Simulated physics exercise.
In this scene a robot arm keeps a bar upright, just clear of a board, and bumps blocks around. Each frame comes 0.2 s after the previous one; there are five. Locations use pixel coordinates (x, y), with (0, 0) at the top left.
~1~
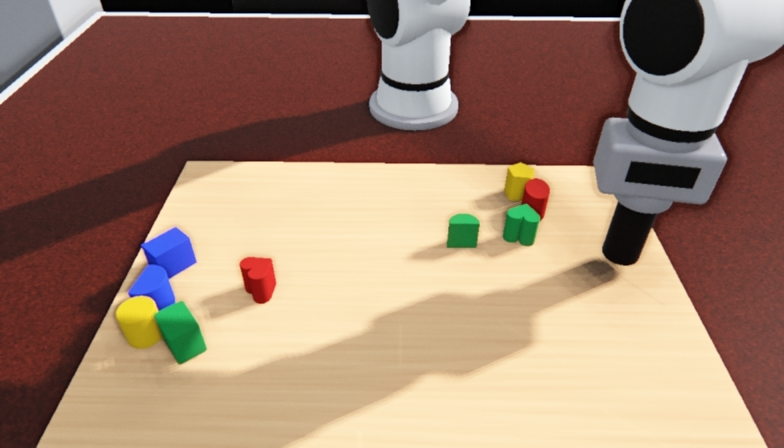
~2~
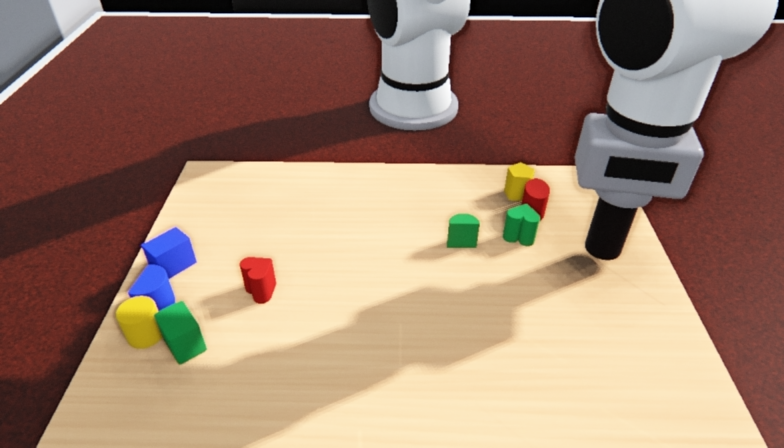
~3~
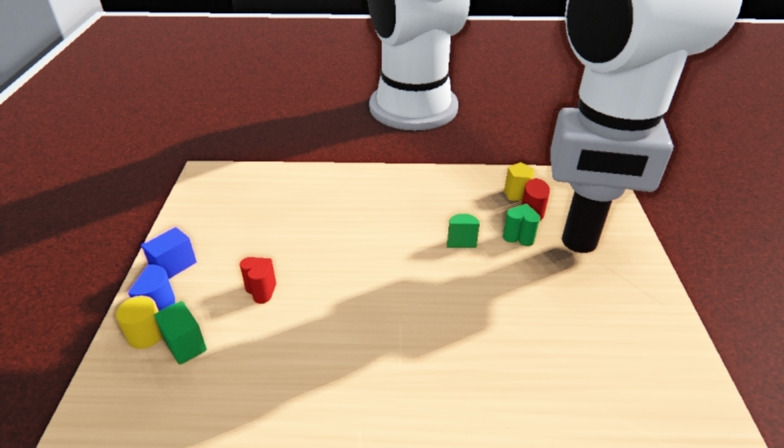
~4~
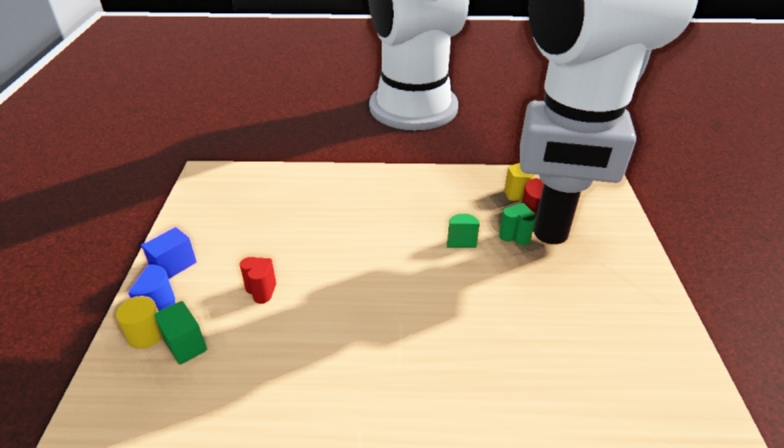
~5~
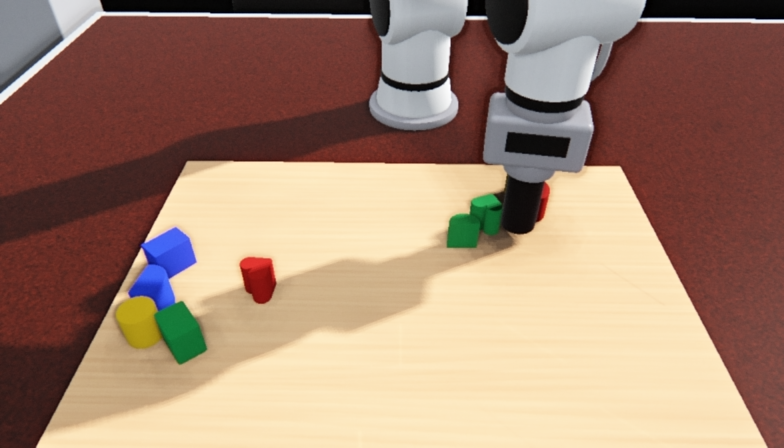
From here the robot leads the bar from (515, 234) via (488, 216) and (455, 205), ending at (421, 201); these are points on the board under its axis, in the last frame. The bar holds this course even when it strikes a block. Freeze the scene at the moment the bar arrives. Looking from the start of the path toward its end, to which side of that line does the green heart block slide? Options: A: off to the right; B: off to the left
B: Off to the left.
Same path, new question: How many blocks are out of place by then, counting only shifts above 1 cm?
Put simply, one block is moved more than 1 cm.
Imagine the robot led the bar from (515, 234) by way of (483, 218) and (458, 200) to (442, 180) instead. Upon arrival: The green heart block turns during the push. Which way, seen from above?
Turns anticlockwise.
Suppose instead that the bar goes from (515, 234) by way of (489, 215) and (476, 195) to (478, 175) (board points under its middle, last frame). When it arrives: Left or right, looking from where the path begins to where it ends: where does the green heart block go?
Picture yourself facing from the start of the path to its end: The green heart block moves off to your left.
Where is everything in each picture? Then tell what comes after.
Bar tip at (620, 254); block tops, green heart block at (524, 213); red oval at (538, 188), in the first frame.
Bar at (603, 249); blocks unchanged, in the second frame.
Bar at (579, 242); blocks unchanged, in the third frame.
Bar at (551, 234); green heart block at (520, 212), in the fourth frame.
Bar at (518, 224); green heart block at (488, 202); red oval partly hidden, in the fifth frame.
The first path, step by step. One third of the way, bar at (489, 206); green heart block at (458, 192), turned 40° anticlockwise.
Two thirds of the way, bar at (456, 195); green heart block at (432, 192), turned 105° anticlockwise.
At the end, bar at (421, 191); green heart block at (417, 193), turned 190° anticlockwise; red oval in place.
